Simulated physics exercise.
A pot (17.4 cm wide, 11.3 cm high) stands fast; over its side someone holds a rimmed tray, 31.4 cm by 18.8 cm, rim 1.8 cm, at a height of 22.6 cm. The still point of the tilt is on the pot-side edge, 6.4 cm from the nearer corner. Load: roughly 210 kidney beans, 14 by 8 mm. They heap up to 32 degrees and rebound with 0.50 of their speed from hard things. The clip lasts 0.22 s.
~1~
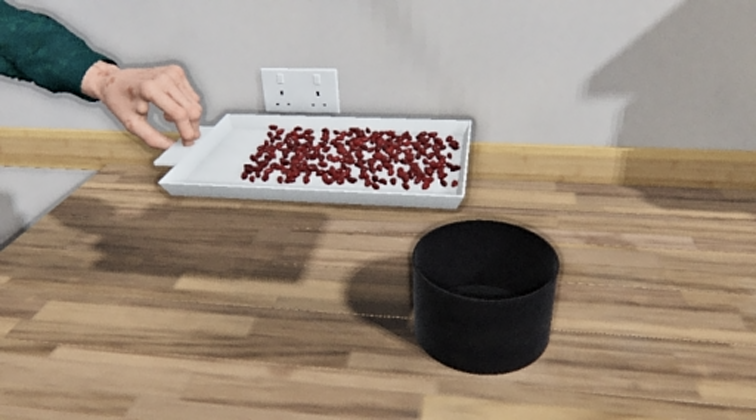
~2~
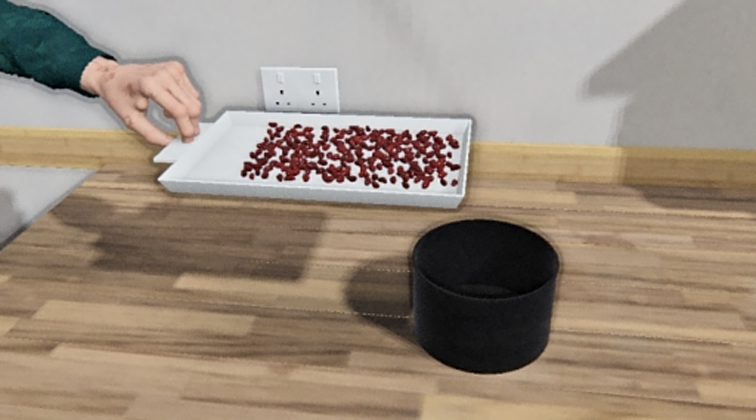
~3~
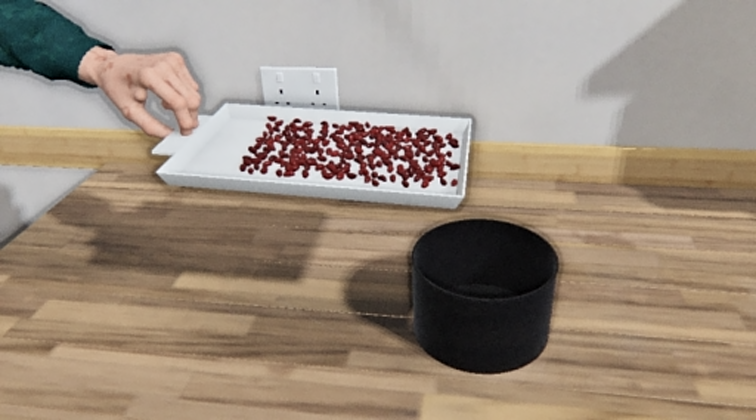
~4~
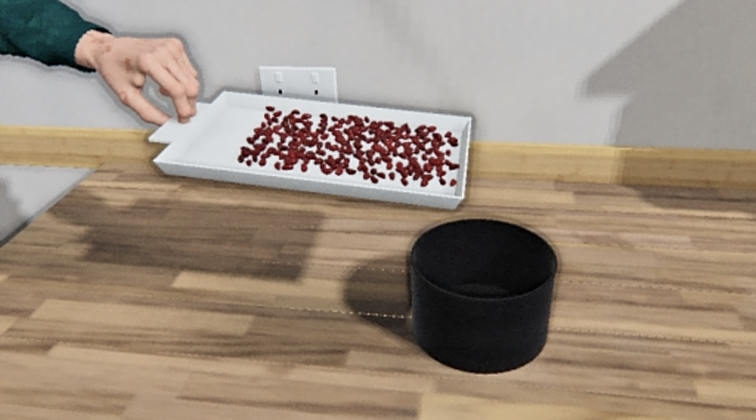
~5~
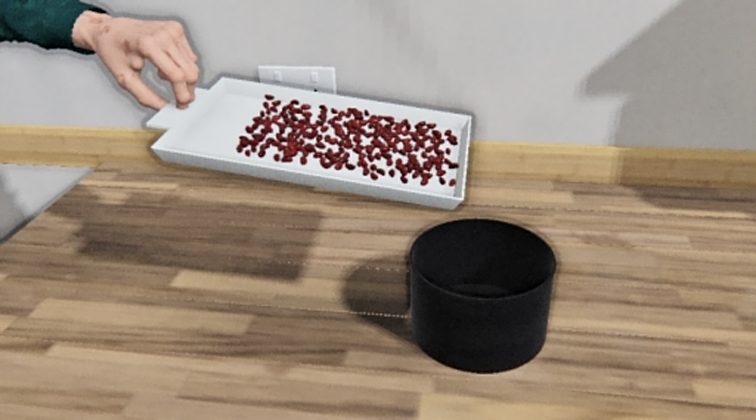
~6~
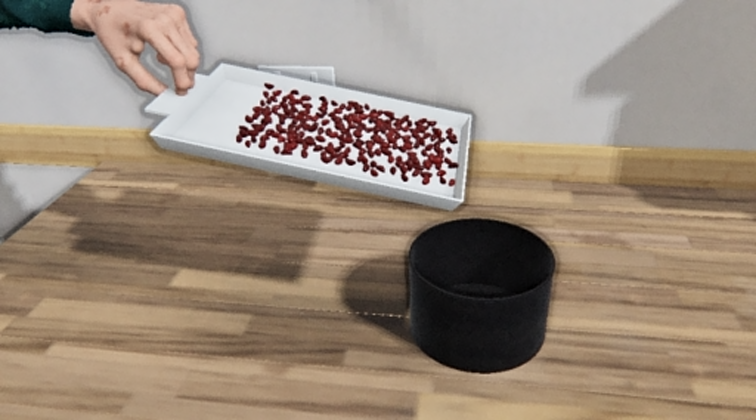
A hand raises the left end of a white tray of red beans near a black pot.
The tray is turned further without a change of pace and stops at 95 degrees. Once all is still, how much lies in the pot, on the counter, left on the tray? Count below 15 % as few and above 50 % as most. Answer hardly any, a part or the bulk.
Pot: The bulk, counter: A part, tray: Hardly any.
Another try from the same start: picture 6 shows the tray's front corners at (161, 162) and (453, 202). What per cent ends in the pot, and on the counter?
Pot 20, counter 80.
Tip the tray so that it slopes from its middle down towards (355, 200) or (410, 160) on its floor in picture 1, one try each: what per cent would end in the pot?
Some 20 and 65 per cent.
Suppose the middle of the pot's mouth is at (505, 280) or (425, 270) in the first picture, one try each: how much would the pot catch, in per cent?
About 95 and 35 per cent.
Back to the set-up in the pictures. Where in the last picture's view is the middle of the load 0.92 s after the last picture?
Near (483, 260).
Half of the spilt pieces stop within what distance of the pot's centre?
Some 20 cm.
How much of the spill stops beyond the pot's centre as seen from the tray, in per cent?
Roughly 80 per cent.
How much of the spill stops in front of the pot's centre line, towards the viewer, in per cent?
Roughly 90 per cent.
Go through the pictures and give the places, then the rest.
The first frame shows tray tilt 0 degrees, front corners at (168, 180) and (456, 192); middle of the pieces at (351, 158); pot at (485, 256).
The second frame shows tray tilt 1 degrees, front corners at (168, 176) and (456, 192); middle of the pieces at (350, 156).
The third frame shows tray tilt 2 degrees, front corners at (166, 169) and (456, 192); middle of the pieces at (350, 153).
The fourth frame shows tray tilt 5 degrees, front corners at (164, 158) and (456, 193), lowest corner right front; middle of the pieces at (349, 147).
The fifth frame shows tray tilt 8 degrees, front corners at (162, 145) and (455, 194), lowest corner right front; middle of the pieces at (349, 141).
The sixth frame shows tray tilt 11 degrees, front corners at (161, 132) and (455, 195), lowest corner right front; middle of the pieces at (349, 136); pot at (481, 255).
Then, 0.55 s after the last picture, tilt 51 degrees; the tray holds 95 %, the pot 0 %.
Then, 0.92 s after the last picture, tilt 78 degrees; the tray holds 35 %, the pot 30 %.
Then, 1.37 s after the last picture, tilt 95 degrees; the tray holds 0 %, the pot 65 %.
In the end, pot 65 %, counter 35 %, tray 0 %.
